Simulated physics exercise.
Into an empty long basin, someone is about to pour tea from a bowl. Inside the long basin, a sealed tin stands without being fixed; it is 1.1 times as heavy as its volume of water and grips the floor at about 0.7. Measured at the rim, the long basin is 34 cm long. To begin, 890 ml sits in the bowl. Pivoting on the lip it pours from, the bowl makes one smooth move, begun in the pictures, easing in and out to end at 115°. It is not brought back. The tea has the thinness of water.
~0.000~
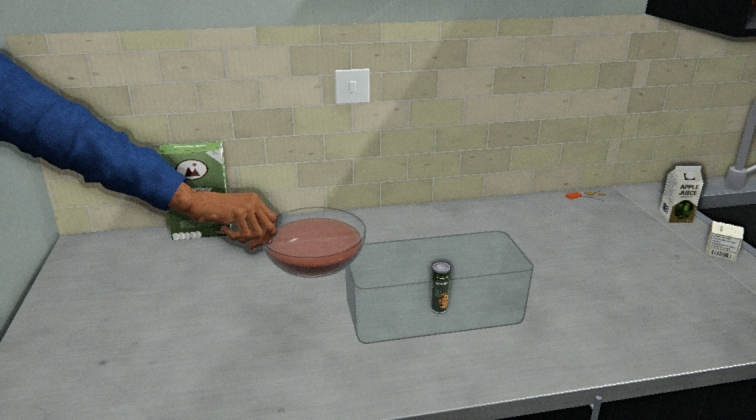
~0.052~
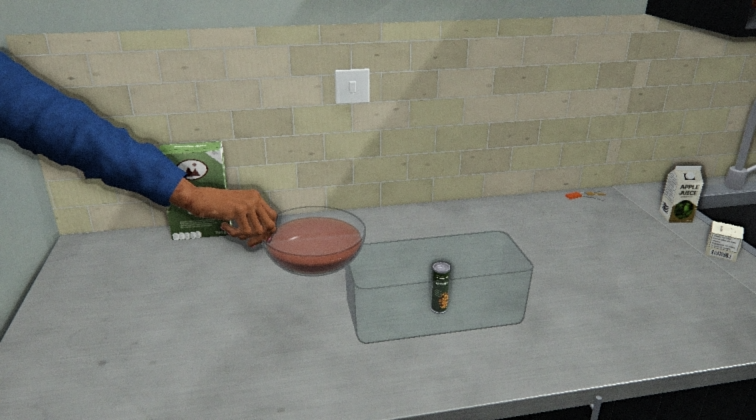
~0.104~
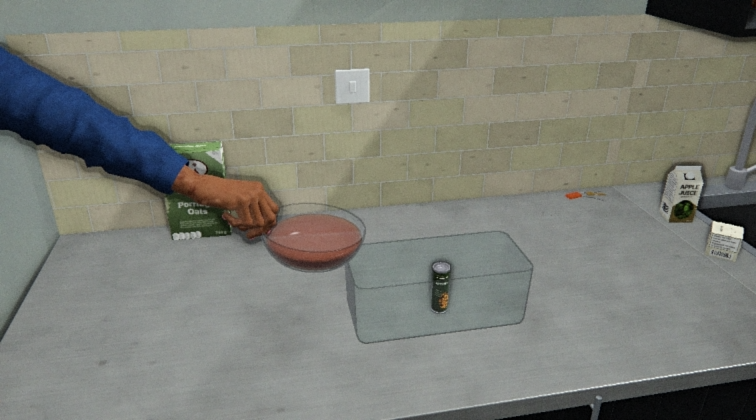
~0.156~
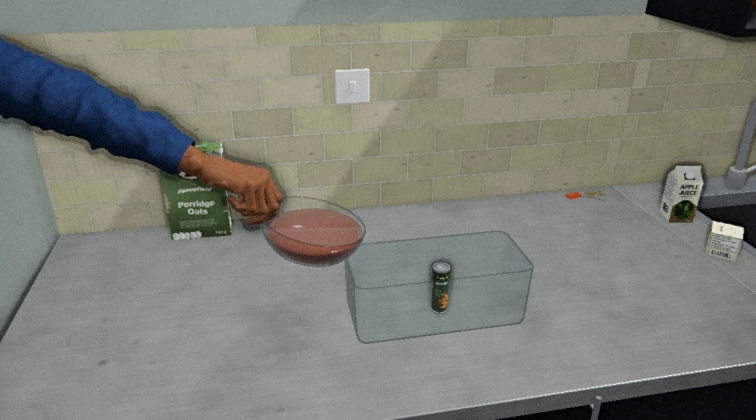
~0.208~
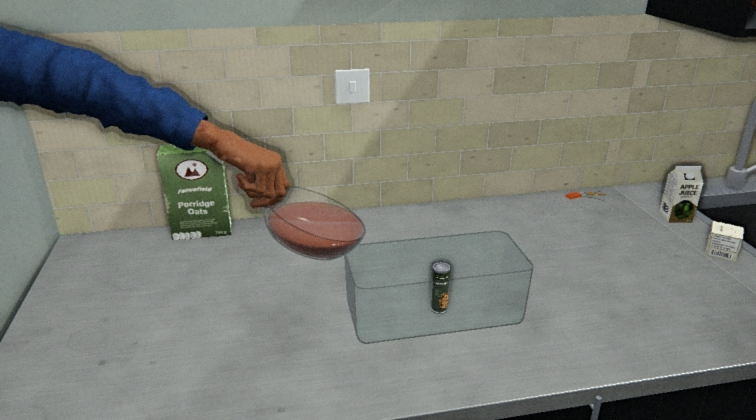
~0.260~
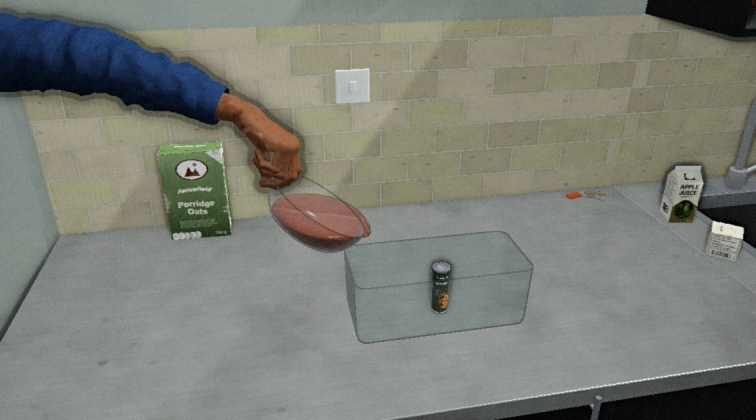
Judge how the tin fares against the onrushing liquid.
You'll see it capsize.
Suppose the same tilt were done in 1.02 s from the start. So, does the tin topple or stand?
The tin tumbles.
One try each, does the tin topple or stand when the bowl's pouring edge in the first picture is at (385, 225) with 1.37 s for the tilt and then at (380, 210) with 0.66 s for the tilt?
First it stays on its base; then it stays on its base.
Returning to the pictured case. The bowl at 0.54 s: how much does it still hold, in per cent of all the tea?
About 8 per cent.
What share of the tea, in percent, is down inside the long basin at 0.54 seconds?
Around 32 percent.
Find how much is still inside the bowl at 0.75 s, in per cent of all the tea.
About 0 % is still there.
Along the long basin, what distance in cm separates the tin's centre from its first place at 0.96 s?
About 4 cm.
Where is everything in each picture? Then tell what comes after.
It leans 0°; its right rim is at (365, 227); the tea meets the walls at (265, 243) and (361, 233); the long basin's rim runs from (349, 268) to (520, 250); the tin's top is at (442, 269), in the first picture.
It leans 2°; its right rim is at (365, 227); the tea meets the walls at (265, 242) and (361, 232), in the second picture.
It leans 6°; its right rim is at (364, 227); the tea meets the walls at (264, 237) and (361, 230), in the third picture.
It leans 14°; its right rim is at (364, 227); the tea meets the walls at (265, 229) and (362, 226), in the fourth picture.
It leans 23°; its right rim is at (364, 227); the tea meets the walls at (267, 218) and (361, 222); 1 per cent is over the edge, in the fifth picture.
It leans 35°; its right rim is at (363, 227); the tea meets the walls at (271, 206) and (350, 214); 6 per cent is over the edge, in the sixth picture.
By 0.54 s the tilt is 101° and 8 per cent is still to pour; the tin stands where it began.
By 0.75 s the tilt is 115° and 0 per cent is still to pour; the tin leans 4°.
By 0.96 s the tilt is 115° and 0 per cent is still to pour; the tin leans 22°.
By 1.20 s the tilt is 115° and 0 per cent is still to pour; the tin lies on its side.
At rest the tin lies on its side.
